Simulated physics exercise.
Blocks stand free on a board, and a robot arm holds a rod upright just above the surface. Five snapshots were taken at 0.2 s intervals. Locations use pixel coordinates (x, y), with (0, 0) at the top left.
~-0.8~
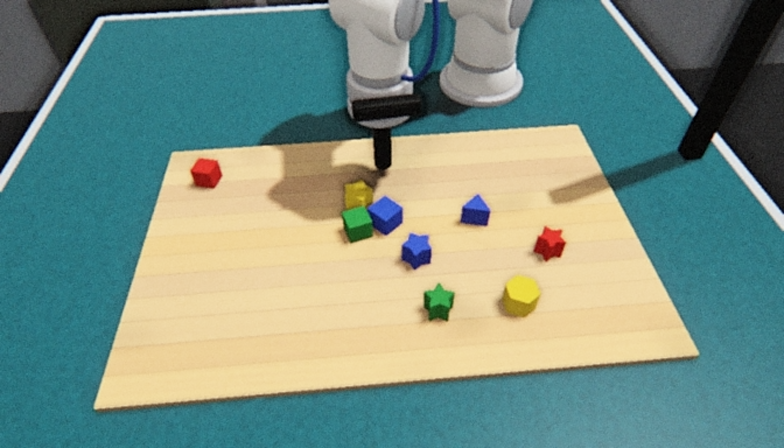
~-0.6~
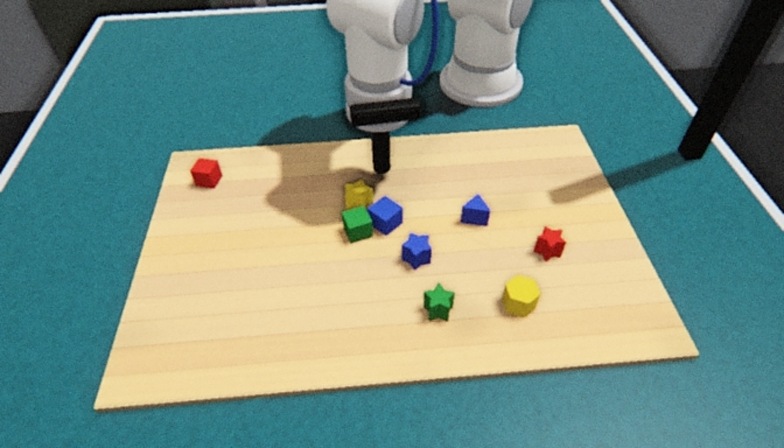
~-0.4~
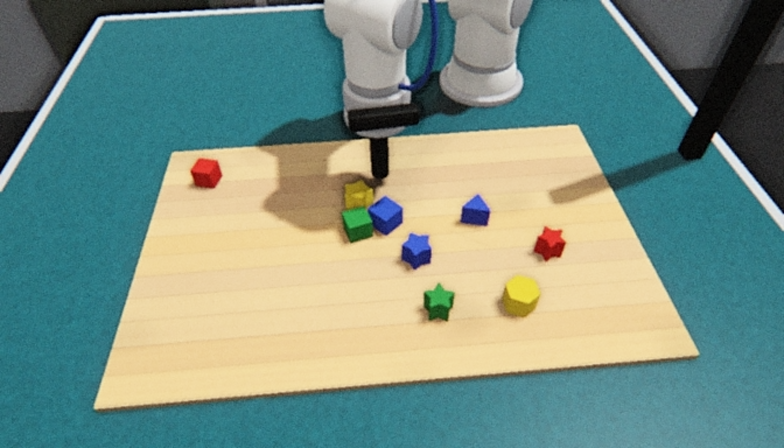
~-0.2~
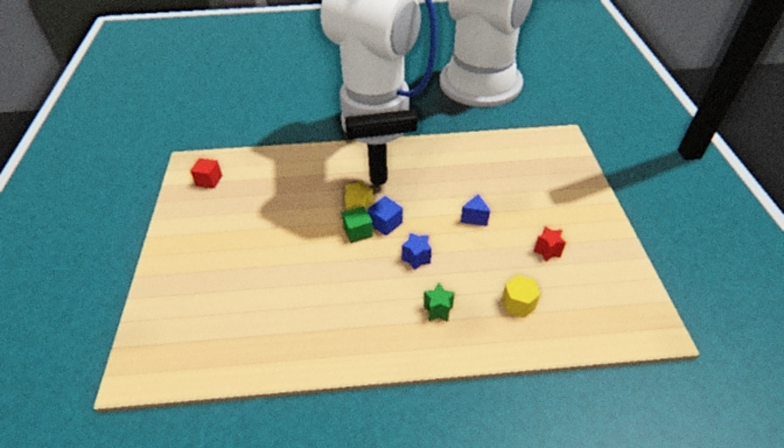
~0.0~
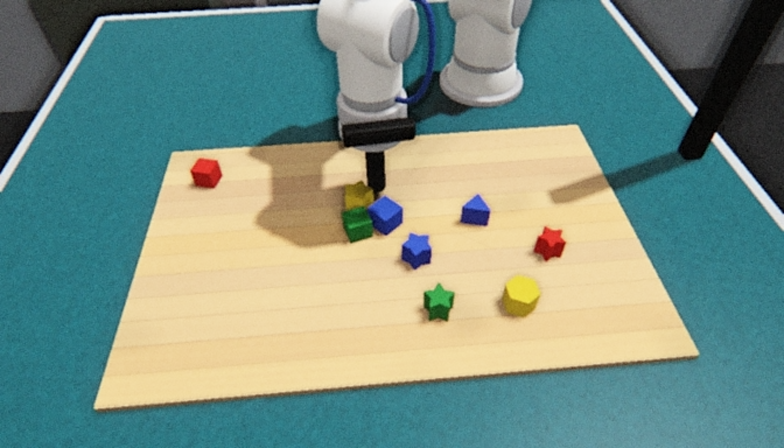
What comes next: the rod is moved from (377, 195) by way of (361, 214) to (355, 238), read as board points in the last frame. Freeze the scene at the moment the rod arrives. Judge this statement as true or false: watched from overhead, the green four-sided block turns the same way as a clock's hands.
This is true.
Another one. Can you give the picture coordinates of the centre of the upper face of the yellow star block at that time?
I'd place it at (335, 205), taking the centre of its top.
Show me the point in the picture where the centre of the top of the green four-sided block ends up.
Its top face will be centred at roughly (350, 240).
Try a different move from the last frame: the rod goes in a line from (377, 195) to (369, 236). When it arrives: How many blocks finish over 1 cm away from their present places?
By the end of the path, three or more blocks have moved more than about a centimetre.
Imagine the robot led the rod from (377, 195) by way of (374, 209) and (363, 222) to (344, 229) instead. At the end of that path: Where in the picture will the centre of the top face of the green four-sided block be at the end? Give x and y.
The centre of its top face lies at (343, 232).
The first path, step by step. Halfway along, rod (361, 207); yellow star block (339, 202), turned 30° clockwise.
At the end, rod (354, 231); green four-sided block (350, 240), turned 20° clockwise; yellow star block (335, 205), turned 55° clockwise; blue four-sided block in place.
